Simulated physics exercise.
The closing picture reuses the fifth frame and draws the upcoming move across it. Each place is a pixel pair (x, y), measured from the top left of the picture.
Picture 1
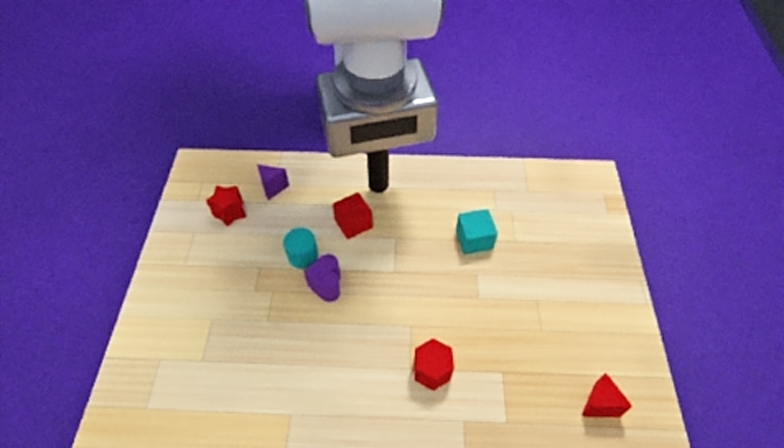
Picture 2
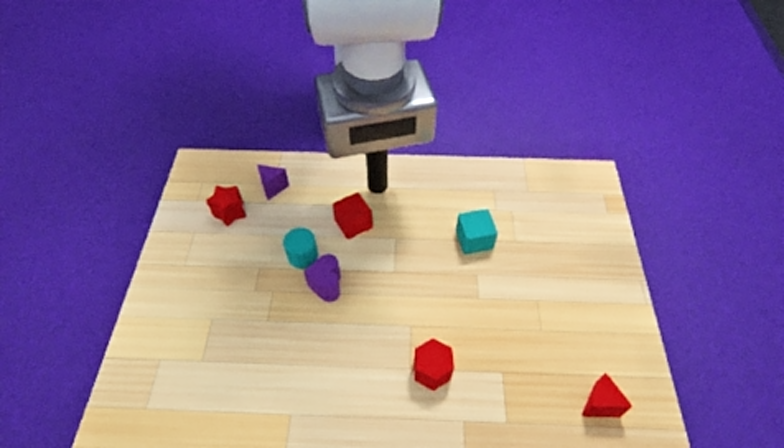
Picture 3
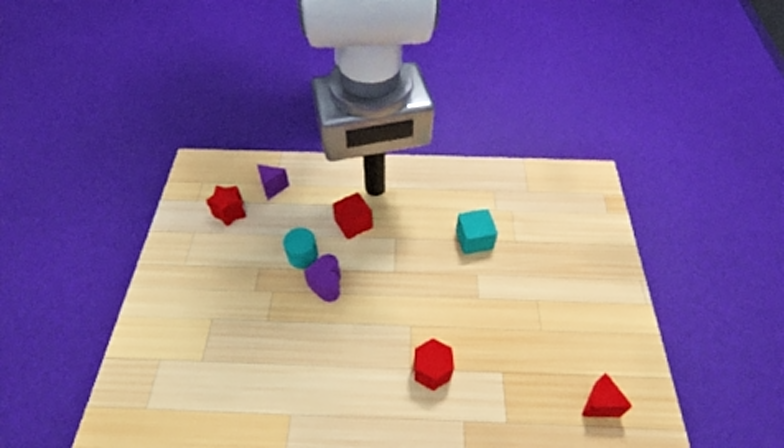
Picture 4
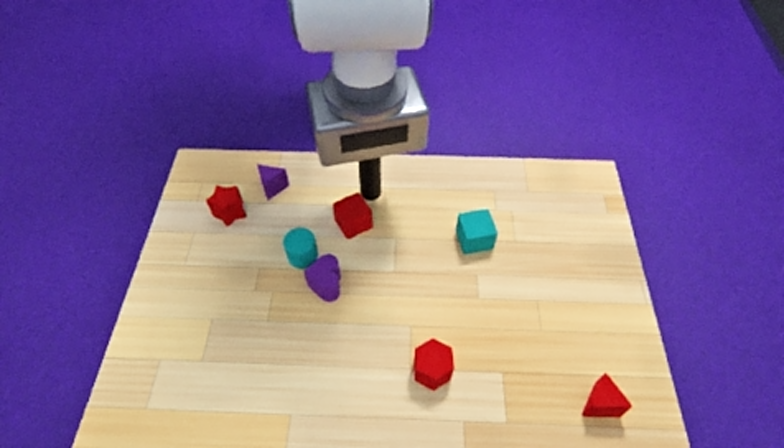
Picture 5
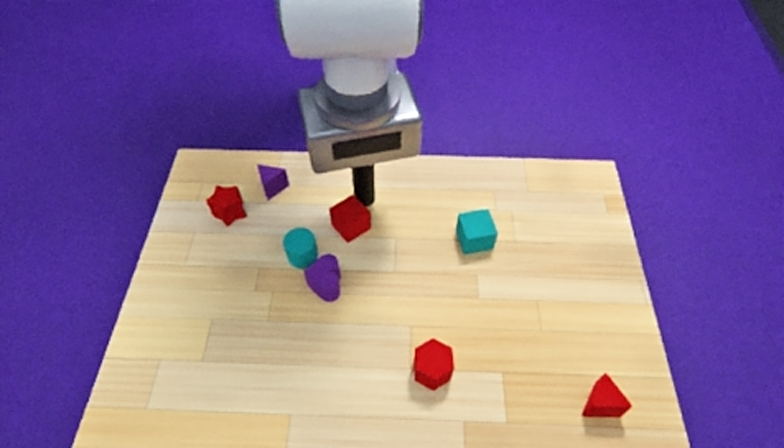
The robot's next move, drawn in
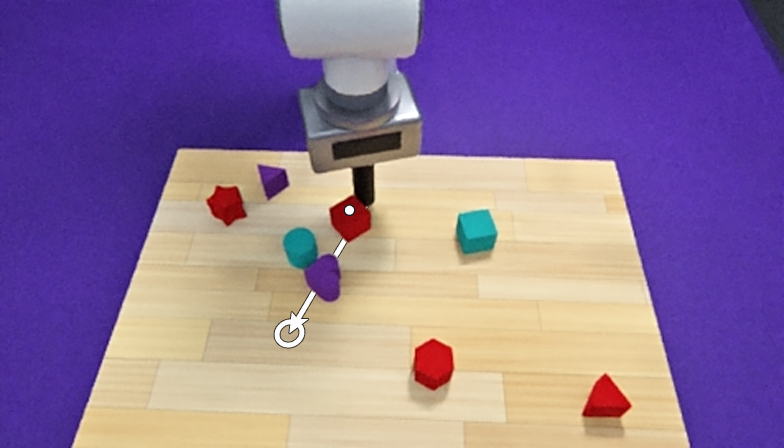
A white and grey robot arm with a black rod hangs over a light wooden board on a purple surface, seen from above at an angle by a still camera. A red star, purple triangle, turquoise cylinder, purple heart and red cube sit left of centre, with a turquoise cube and two red blocks farther right. The rod drifts slightly left and down, then barely nudges the red cube.
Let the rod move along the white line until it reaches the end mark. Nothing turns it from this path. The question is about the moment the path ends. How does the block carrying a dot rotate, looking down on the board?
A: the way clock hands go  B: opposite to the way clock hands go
I choose B.
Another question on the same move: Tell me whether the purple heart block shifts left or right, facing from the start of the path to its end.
The purple heart block goes left.
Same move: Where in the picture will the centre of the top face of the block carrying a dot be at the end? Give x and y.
At (297, 347).
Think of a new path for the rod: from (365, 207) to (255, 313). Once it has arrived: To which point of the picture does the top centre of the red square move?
Pixel (325, 262).
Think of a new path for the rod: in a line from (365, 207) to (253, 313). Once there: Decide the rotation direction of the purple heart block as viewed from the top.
It twists with the clock when seen from above.
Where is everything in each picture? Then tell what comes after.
In the first picture, tip of the rod (379, 185), middles of tops, turquoise circle (299, 240), purple heart block (324, 271), red square (352, 207).
In the second picture, rod (378, 186), nothing pushed.
In the third picture, rod (375, 188), nothing pushed.
In the fourth picture, rod (371, 193), nothing pushed.
In the fifth picture, rod (365, 199), turquoise circle (299, 240), purple heart block (324, 271), red square (349, 210).
The line goes from (365, 207) directly to (290, 333); the dot is on the red square.
The first path, step by step. One third of the way, rod (341, 237); purple heart block (320, 282), turned 20° clockwise; red square (332, 252), turned 35° anticlockwise.
Two thirds of the way, rod (315, 280); purple heart block (308, 331), turned 30° clockwise; red square (314, 299), turned 70° anticlockwise.
At the end, rod (287, 327); turquoise circle unmoved; purple heart block (308, 380); red square (297, 347), turned 95° anticlockwise.
